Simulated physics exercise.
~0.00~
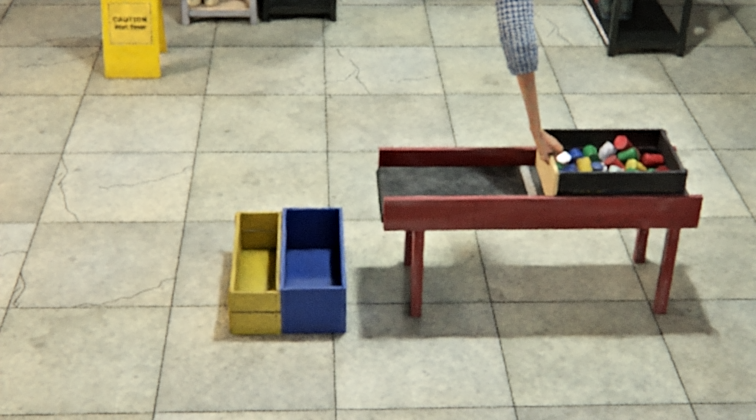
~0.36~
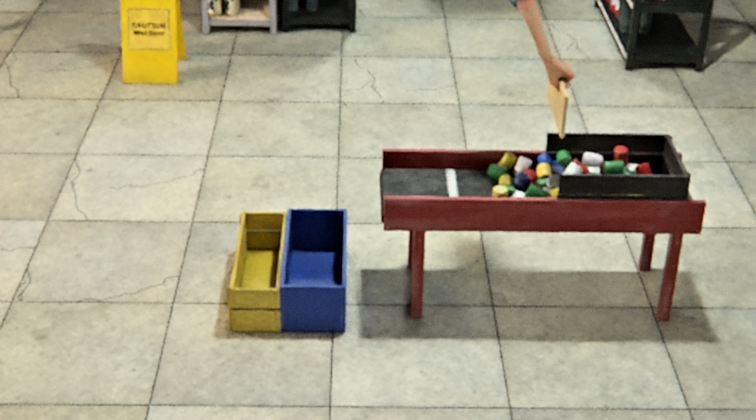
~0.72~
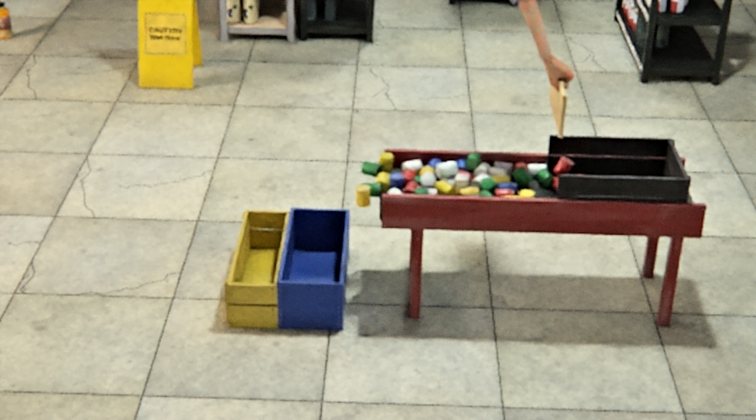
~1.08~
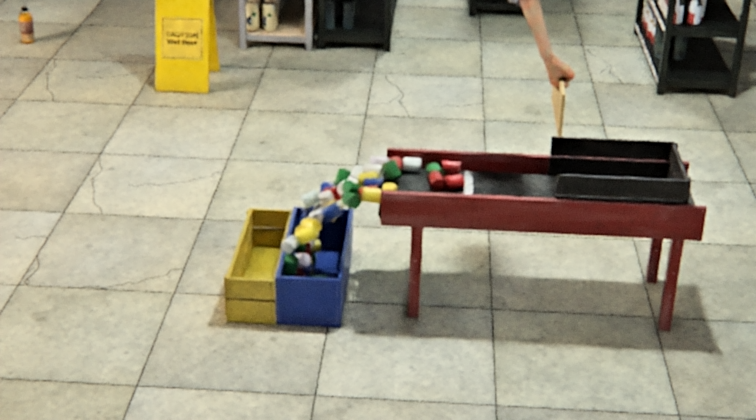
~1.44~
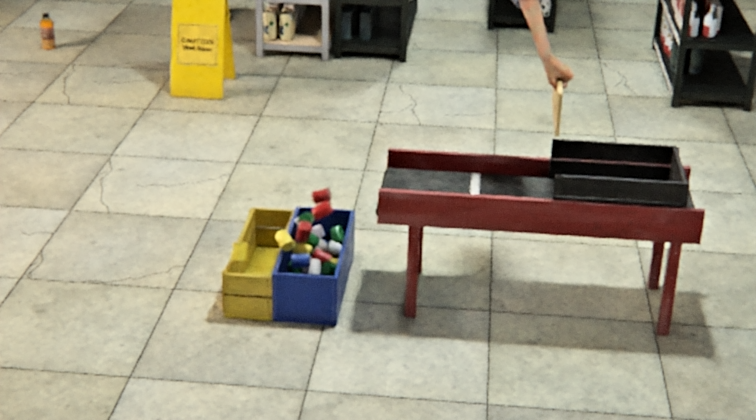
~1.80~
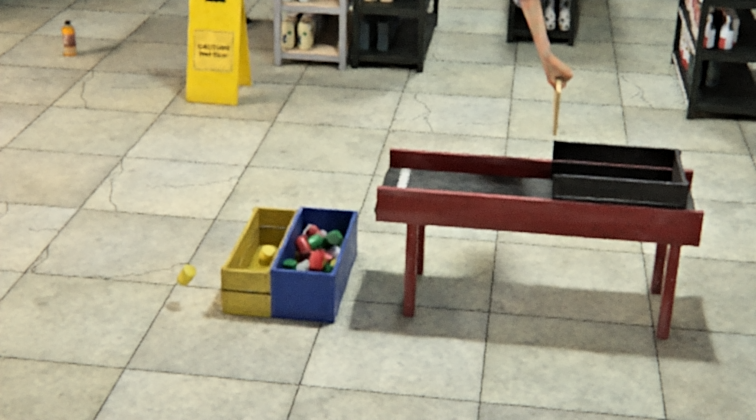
A hand lifts a gate, and colourful jars ride left, mostly dropping into the blue bin.
